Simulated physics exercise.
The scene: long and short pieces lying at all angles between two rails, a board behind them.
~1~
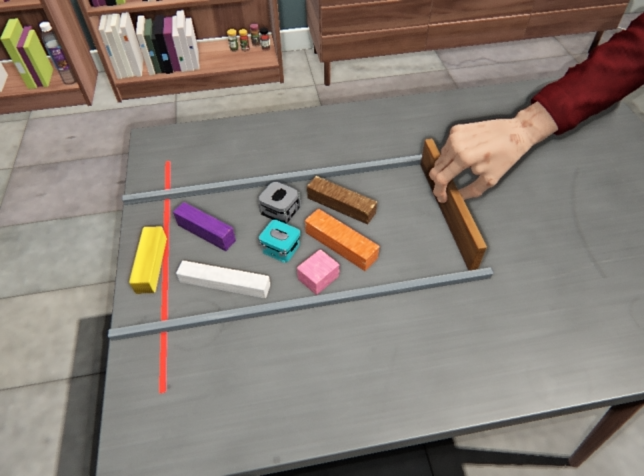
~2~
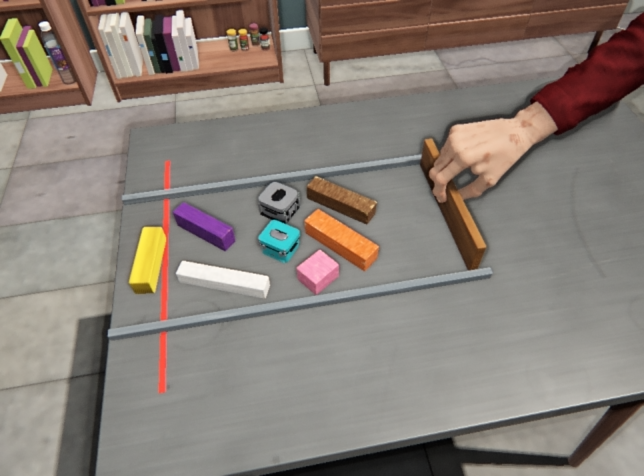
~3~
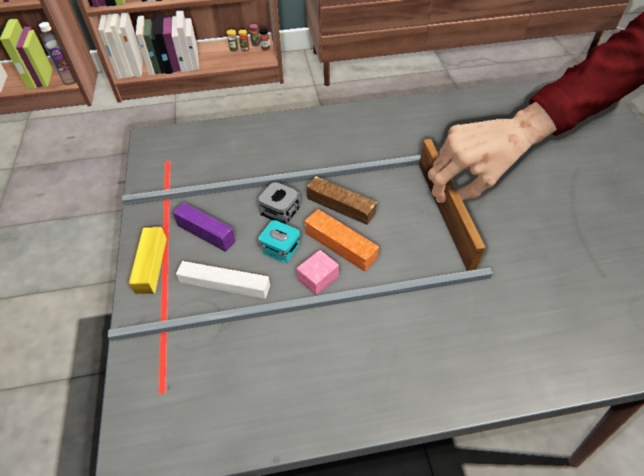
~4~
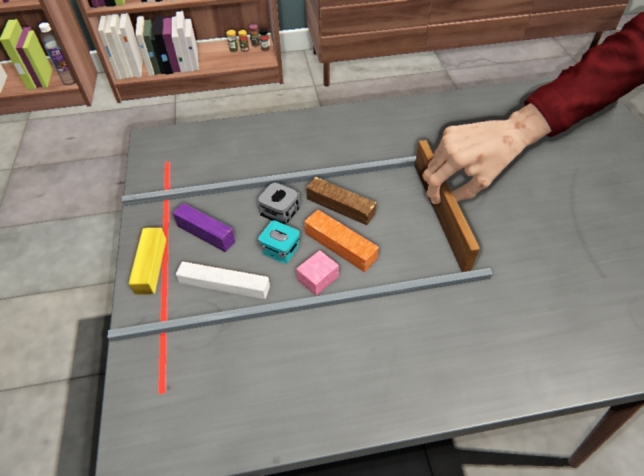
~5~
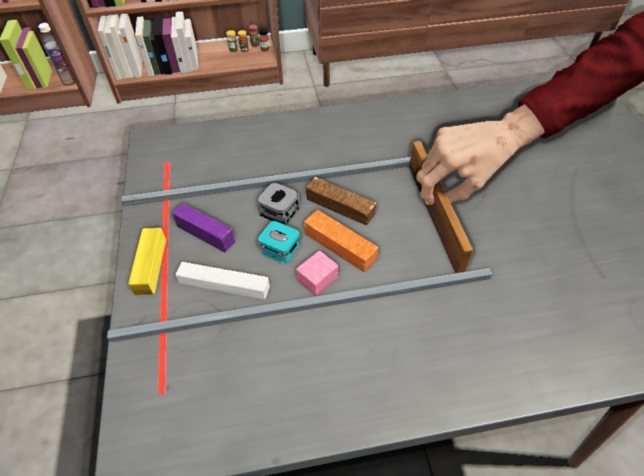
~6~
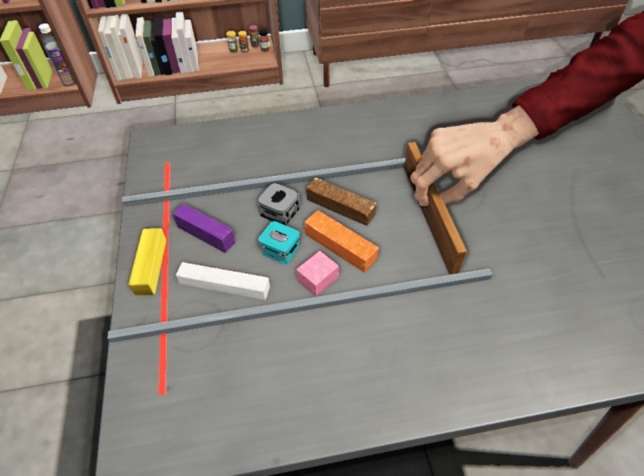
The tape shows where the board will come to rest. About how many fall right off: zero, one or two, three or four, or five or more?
Outcome: The number that fall off is three or four.
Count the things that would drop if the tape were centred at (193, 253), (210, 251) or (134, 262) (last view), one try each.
In that order 1, 0 and 7.
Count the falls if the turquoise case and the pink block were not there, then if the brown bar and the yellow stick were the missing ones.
It would be 2 and 1.
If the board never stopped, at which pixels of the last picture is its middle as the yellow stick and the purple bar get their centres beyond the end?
About (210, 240), and (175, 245) for the other.
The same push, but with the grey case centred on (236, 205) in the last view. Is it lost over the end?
The grey case is kept.
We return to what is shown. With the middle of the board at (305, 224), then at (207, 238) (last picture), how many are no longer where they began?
At the one place 6, at the other 8.
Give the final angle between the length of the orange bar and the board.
Near 20 degrees.
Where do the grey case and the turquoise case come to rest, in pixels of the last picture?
The grey case stops around (129, 216); the turquoise case around (114, 283).
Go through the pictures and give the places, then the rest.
The first frame shows yellow stick (149, 259); purple bar (204, 226); white bar (224, 279); board (449, 201); tape (166, 256).
The second frame shows purple bar (204, 227); brown bar (341, 200).
The third frame shows white bar (223, 280); grey case (279, 204).
The fourth frame shows yellow stick (149, 260); board (443, 203).
The fifth frame shows purple bar (204, 228); orange bar (340, 240).
The sixth frame shows yellow stick (149, 261); purple bar (204, 228); white bar (223, 281); board (431, 205); tape (165, 257).
Soon after, none off yet; yellow stick at rest near (149, 261); purple bar at rest near (204, 228); white bar at rest near (223, 281).
After that, none off yet; yellow stick displaced a little near (132, 256); purple bar displaced a little near (188, 231); white bar displaced a little near (170, 285).
In the end, the number that fall off is three or four; gone, white bar, purple bar and yellow stick.
